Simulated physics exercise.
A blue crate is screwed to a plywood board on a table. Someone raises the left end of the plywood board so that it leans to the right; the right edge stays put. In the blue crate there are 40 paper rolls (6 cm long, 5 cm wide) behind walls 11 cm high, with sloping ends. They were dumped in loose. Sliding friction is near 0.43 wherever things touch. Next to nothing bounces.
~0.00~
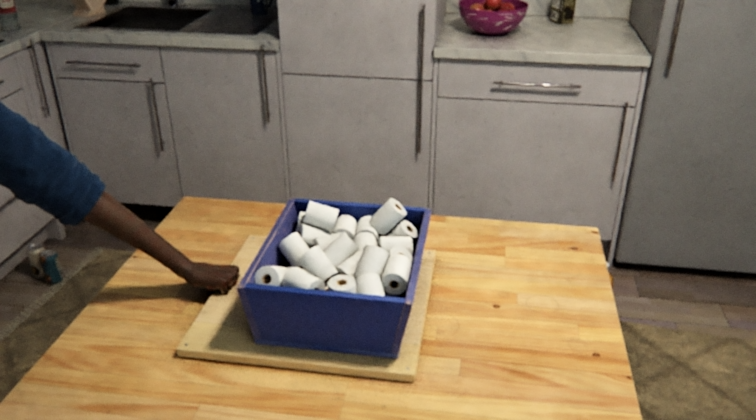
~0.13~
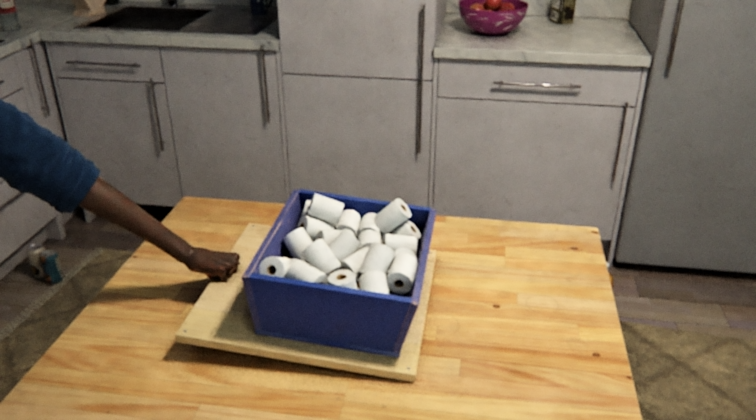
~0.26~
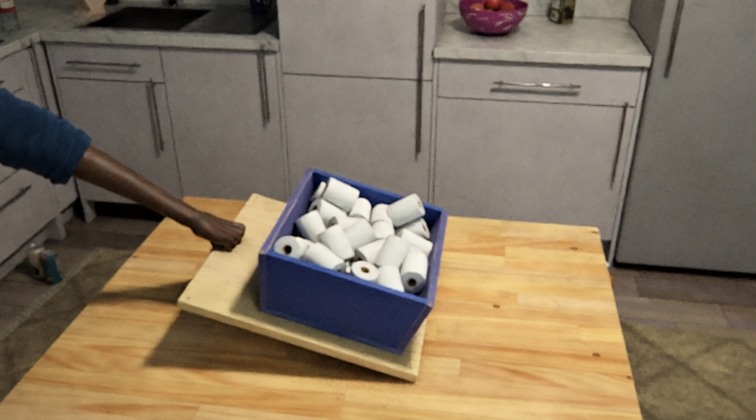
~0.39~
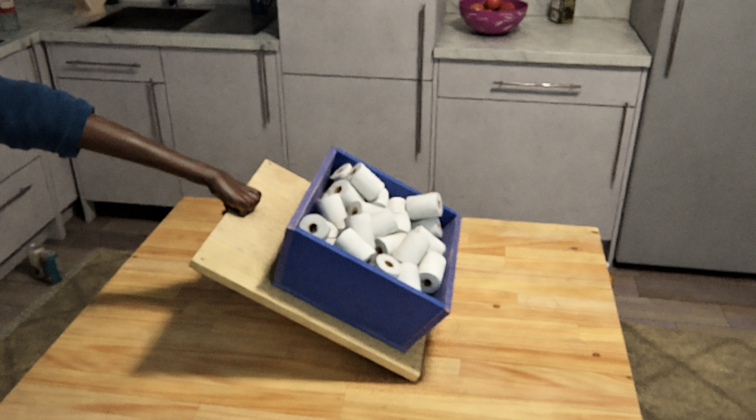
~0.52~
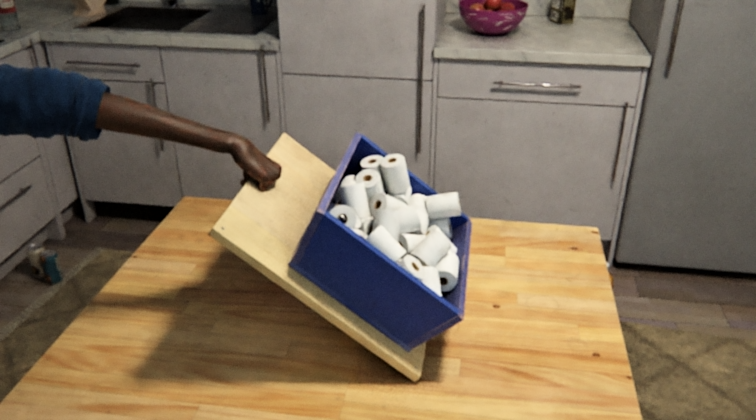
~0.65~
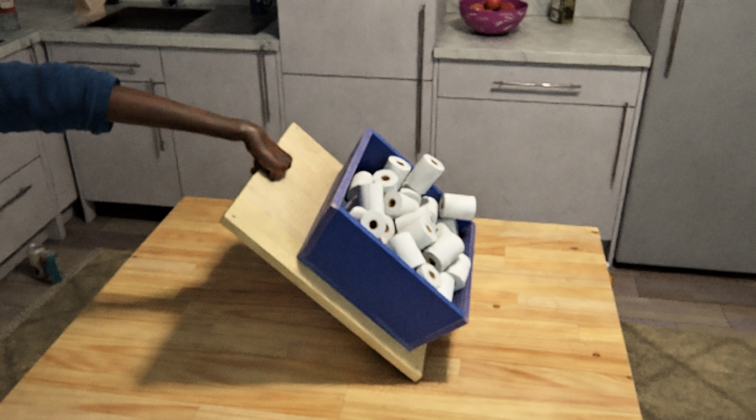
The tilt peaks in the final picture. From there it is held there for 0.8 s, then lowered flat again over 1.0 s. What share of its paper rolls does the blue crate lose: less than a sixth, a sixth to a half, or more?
Less than a sixth of the paper rolls leave the blue crate.
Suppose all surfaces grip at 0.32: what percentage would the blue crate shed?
In that case blue crate 10 per cent.
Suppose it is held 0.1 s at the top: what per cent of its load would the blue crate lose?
In that case blue crate 0 per cent.
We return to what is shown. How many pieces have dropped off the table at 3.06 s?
About 1.
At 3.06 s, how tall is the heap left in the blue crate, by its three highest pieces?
Some 12 cm.
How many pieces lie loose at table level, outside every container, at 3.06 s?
Roughly 1.
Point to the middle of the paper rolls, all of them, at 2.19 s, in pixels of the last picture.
Around (372, 267).
After 1.03 s, tilt 42°; the blue crate is down by 1 of 40.
After 1.52 s, tilt 41°; the blue crate is down by 2 of 40.
After 2.19 s, tilt 7°; the blue crate is down by 2 of 40.
Outcome (at 3.06 s), the blue crate is down by 2 of 40. Asked share, 2 of 40, 5 per cent.
